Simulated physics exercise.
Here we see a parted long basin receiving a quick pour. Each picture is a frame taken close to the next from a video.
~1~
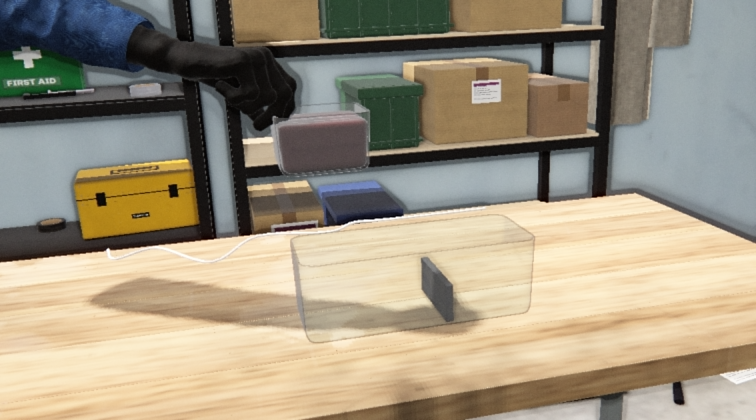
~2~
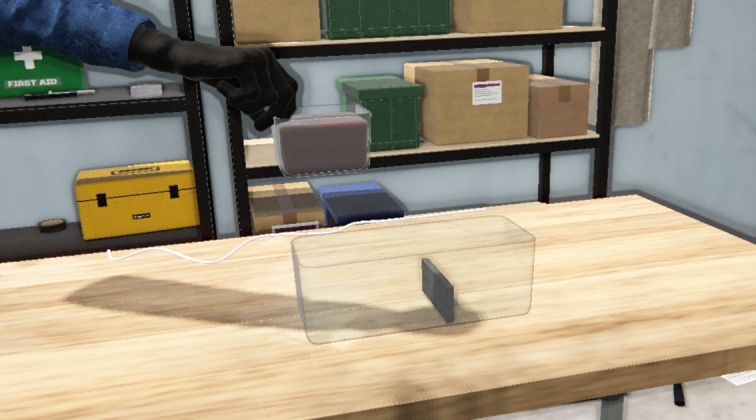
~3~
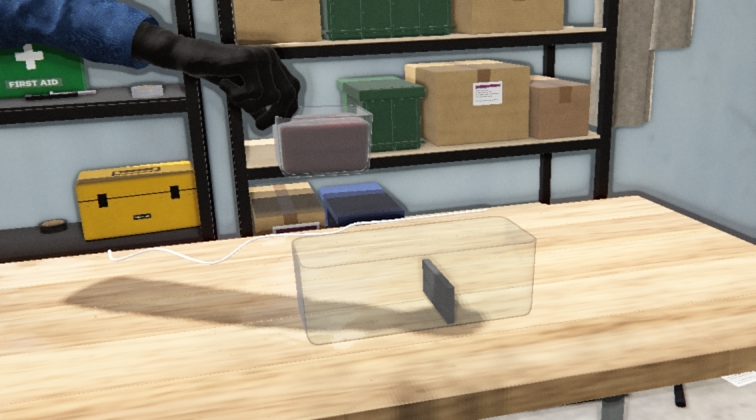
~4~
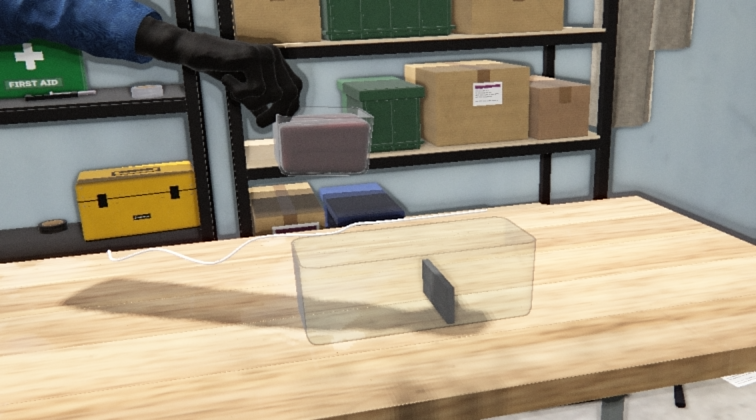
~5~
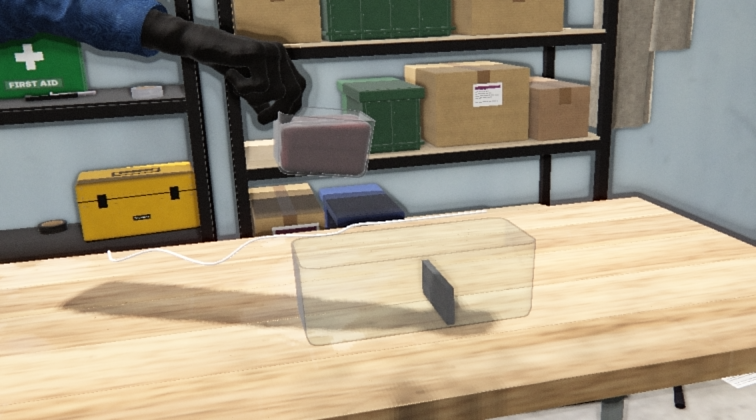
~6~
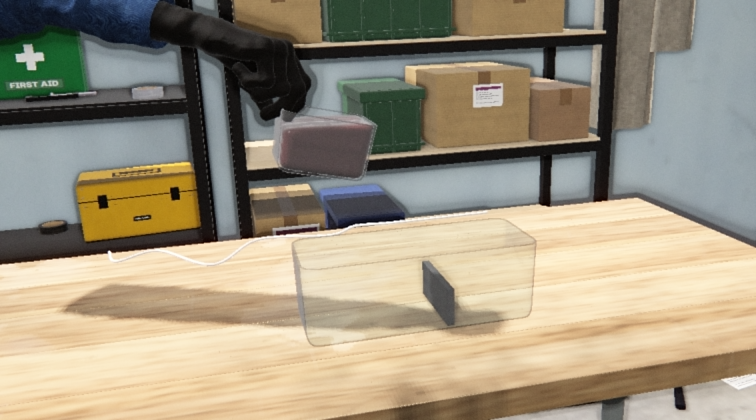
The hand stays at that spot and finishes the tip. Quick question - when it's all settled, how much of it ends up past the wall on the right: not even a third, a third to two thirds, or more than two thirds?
Lowest of three bands.
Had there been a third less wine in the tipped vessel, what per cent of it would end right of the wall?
Near 0 %.
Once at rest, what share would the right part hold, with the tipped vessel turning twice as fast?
Result: Roughly 5 %.
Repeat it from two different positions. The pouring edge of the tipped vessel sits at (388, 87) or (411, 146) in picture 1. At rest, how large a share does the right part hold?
Roughly 65 percent on the first try and 75 percent on the second.
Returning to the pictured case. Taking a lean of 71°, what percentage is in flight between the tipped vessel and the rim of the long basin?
Share out of both vessels: Approx. 35 %.
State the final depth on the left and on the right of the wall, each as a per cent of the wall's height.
40 % left, 20 % right.
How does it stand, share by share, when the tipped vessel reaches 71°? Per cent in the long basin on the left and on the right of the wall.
You'd find 15 per cent on the left and 0 per cent on the right.
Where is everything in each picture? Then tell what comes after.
Tilt 0°; pouring edge (362, 108); surface from (274, 122) to (360, 116); the long basin's rim runs from (295, 253) to (519, 227); the wall's top is at (436, 271), in the first picture.
Tilt 1°; pouring edge (363, 110); surface from (275, 123) to (361, 117), in the second picture.
Tilt 2°; pouring edge (365, 112); surface from (277, 123) to (362, 118), in the third picture.
Tilt 5°; pouring edge (366, 114); surface from (277, 124) to (363, 118), in the fourth picture.
Tilt 8°; pouring edge (367, 118); surface from (278, 124) to (364, 119), in the fifth picture.
Tilt 13°; pouring edge (369, 122); surface from (279, 126) to (366, 120), in the sixth picture.
A moment on, the tilt is 71° and 48 per cent is still to pour, 15 is left of the wall and 1 right of it.
Next, the tilt is 107° and 6 per cent is still to pour, 66 is left of the wall and 17 right of it.
Then the tilt is 115° and 0 per cent is still to pour, 78 is left of the wall and 18 right of it.
Later the tilt is 115° and 0 per cent is still to pour, 78 is left of the wall and 18 right of it.
In the end 78 per cent lies left of the wall, 18 right of it and 4 outside.
